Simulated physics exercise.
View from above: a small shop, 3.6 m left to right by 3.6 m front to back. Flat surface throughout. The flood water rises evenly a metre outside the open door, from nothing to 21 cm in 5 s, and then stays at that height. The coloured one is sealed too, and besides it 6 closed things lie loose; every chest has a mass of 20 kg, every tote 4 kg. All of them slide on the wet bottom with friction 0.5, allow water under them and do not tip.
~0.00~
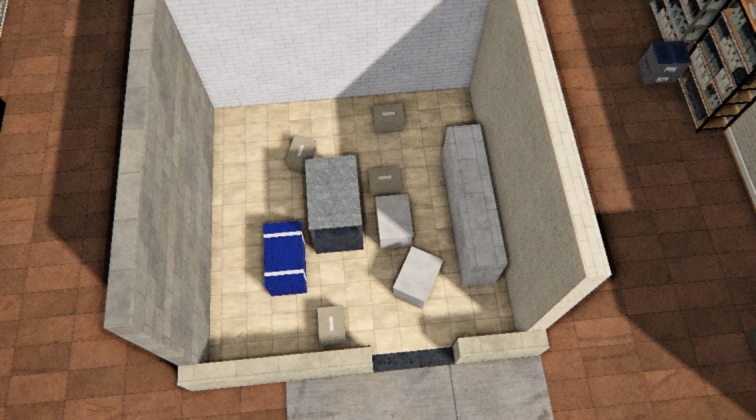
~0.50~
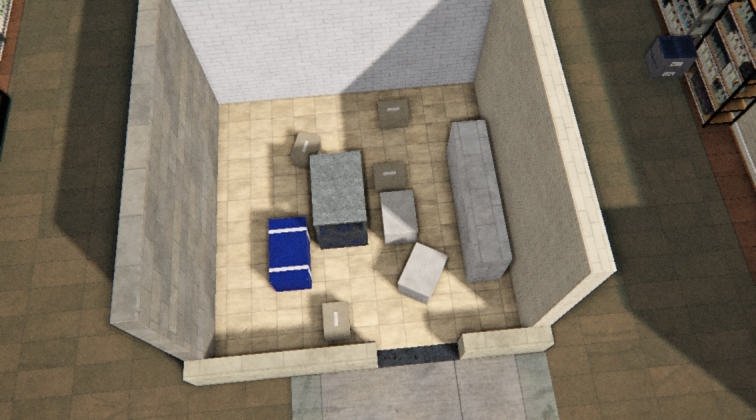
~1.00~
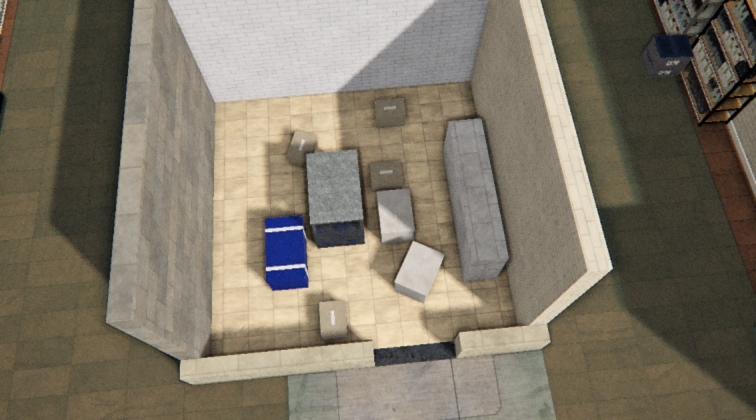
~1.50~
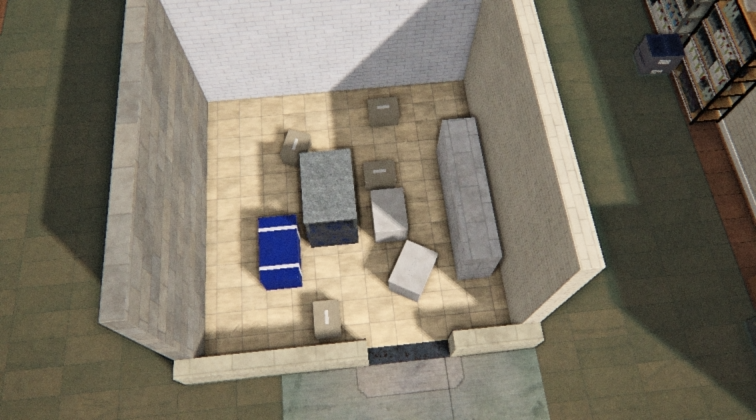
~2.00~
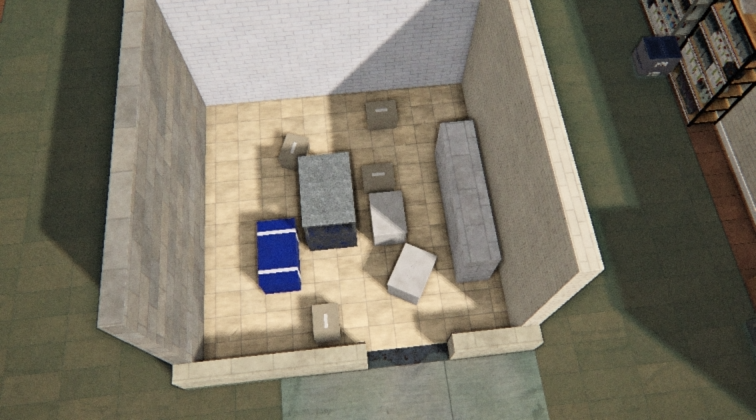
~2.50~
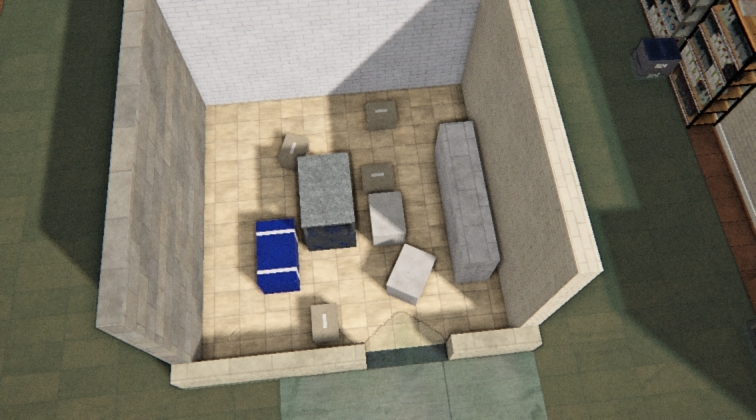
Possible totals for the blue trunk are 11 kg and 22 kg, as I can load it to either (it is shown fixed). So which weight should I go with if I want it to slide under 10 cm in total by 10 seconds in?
Go with neither, both fall short.
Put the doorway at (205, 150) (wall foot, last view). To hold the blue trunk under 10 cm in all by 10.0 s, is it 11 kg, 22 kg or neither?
I'd say you need the heavier one.
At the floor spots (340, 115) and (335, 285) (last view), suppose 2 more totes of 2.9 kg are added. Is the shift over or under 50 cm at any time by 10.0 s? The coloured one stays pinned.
Those two come out over the line and over the line, in that order.
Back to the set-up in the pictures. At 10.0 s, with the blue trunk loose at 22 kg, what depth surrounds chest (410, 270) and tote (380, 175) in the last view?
Around 11 cm and 9 cm.
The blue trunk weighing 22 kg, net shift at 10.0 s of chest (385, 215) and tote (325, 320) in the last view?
Respectively 100 and 60 cm.
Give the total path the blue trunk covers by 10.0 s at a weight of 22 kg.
120 cm.
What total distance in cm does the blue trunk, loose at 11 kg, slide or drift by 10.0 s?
Roughly 200 cm.
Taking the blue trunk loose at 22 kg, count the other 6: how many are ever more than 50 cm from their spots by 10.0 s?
Total: 4.
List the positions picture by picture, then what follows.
The first frame shows the blue trunk at (283, 253), on the bottom; water covers 0.0 m2; 0 of 7 have shifted.
The second frame shows the blue trunk at (288, 249) rests on the ground; water covers 0.0 m2; 0 of 7 have shifted.
The third frame shows the blue trunk at (285, 248), on the bottom; 0.0 m2 under water; 0 of 7 have shifted.
The fourth frame shows the blue trunk at (278, 247), on the bottom; water covers 0.0 m2; 0 of 7 have shifted.
The fifth frame shows the blue trunk at (277, 251) rests on the ground; 0.0 m2 under water; 0 of 7 have shifted.
The sixth frame shows the blue trunk at (276, 251), on the bottom; water covers 0.2 m2; 0 of 7 have shifted.
After 3.5 s the blue trunk would be 0 cm from its start with 11 kg and 0 cm from its start with 22 kg; 0 cm of water round it then.
After 4.5 s the blue trunk would be 8 cm from its start with 11 kg and 0 cm from its start with 22 kg; 3 cm of water round it then.
After 7.0 s the blue trunk would be 73 cm from its start with 11 kg and 51 cm from its start with 22 kg; 4 cm of water round it then.
After 10.0 s the blue trunk would be 160 cm from its start with 11 kg and 100 cm from its start with 22 kg; 8 cm of water round it then.
